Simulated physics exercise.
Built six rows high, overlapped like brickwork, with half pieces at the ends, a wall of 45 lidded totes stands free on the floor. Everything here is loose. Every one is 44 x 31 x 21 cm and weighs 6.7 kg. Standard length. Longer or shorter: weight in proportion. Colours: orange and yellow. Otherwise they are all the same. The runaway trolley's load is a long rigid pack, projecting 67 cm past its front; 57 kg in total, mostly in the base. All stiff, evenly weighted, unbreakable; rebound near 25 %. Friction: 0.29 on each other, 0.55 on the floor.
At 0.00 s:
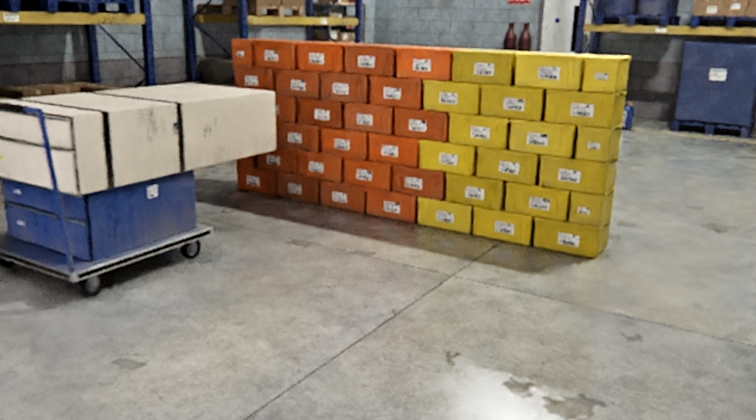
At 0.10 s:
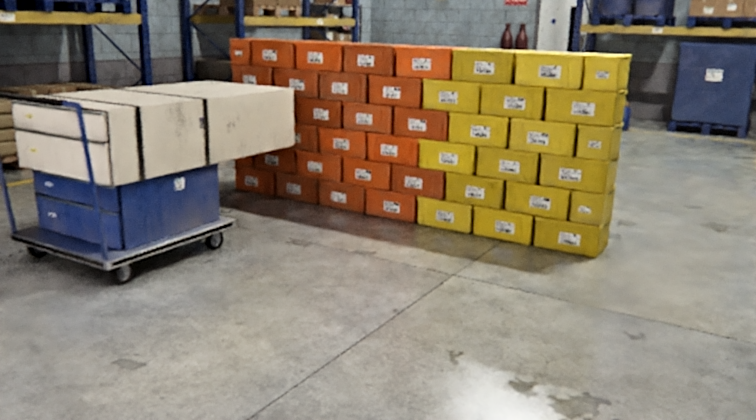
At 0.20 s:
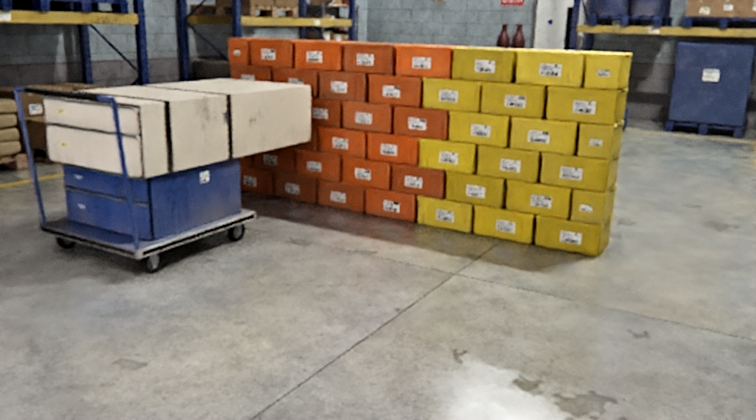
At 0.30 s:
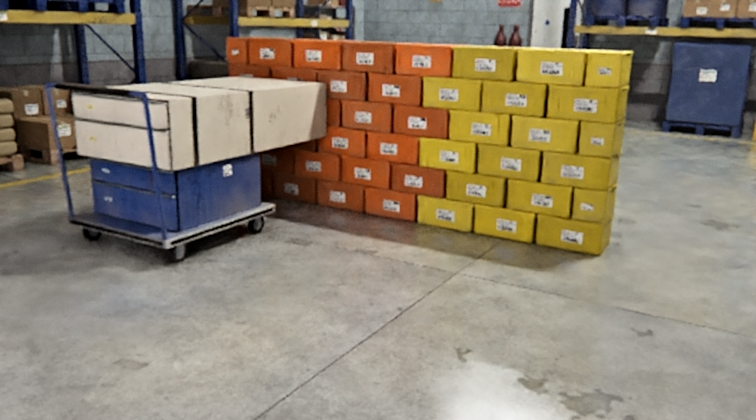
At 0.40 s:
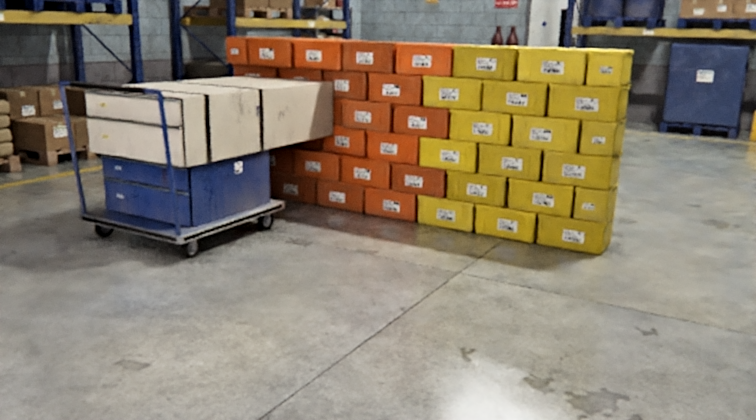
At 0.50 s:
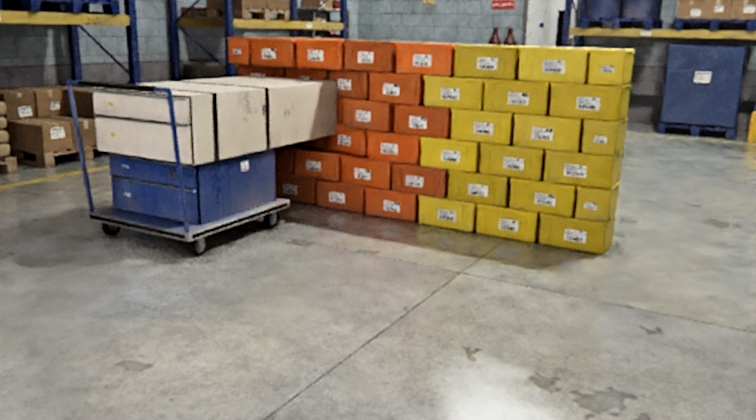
A loaded trolley rolled in from the left toward a wall of orange and yellow boxes, and its long pale load reached the orange end and nudged some of them slightly out of place.
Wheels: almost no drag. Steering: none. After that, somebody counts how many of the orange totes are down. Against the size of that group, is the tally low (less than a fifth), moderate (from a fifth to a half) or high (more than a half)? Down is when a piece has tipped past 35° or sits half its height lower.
High.
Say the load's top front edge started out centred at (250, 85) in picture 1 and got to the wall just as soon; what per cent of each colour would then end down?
You'd end up with yellow at 0 per cent down and orange at 0 per cent.
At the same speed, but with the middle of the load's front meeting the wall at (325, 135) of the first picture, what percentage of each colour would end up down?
In that case, yellow 0 and orange 0 in a hundred end down.
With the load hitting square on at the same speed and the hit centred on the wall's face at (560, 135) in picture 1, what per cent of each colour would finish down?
Down at the end: Yellow 70 percent, orange 0 percent.
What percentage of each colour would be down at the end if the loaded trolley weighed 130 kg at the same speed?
Down at the end: Yellow 0 per cent, orange 50 per cent.
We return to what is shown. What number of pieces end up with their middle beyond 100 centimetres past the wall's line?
12 or so.
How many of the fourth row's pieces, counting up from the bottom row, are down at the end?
The tally comes to 4.
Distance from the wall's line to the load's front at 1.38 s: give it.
Some 35 centimetres.
After 0.98 s, load 29 cm past the wall's line, still rolling; none of the 27 orange totes down (0 of 45 in all colours); top orange tote 15° from how it stood.
After 1.38 s, load 34 cm past the wall's line, still rolling; 20 of the 27 orange totes down (20 of 45 in all colours); top orange tote 46° from how it stood, 34 cm lower.
After 1.92 s, load 37 cm past the wall's line, stopped; 20 of the 27 orange totes down (20 of 45 in all colours); top orange tote 51° from how it stood, 83 cm lower.
In the end (3.6 s), load 37 cm past the wall's line, stopped; 20 of the 27 orange totes down (20 of 45 in all colours); top orange tote 1.07 m lower; top yellow tote unmoved. That is 74 per cent. From the last view, middles, top orange tote near (367, 124), top yellow tote near (492, 62).
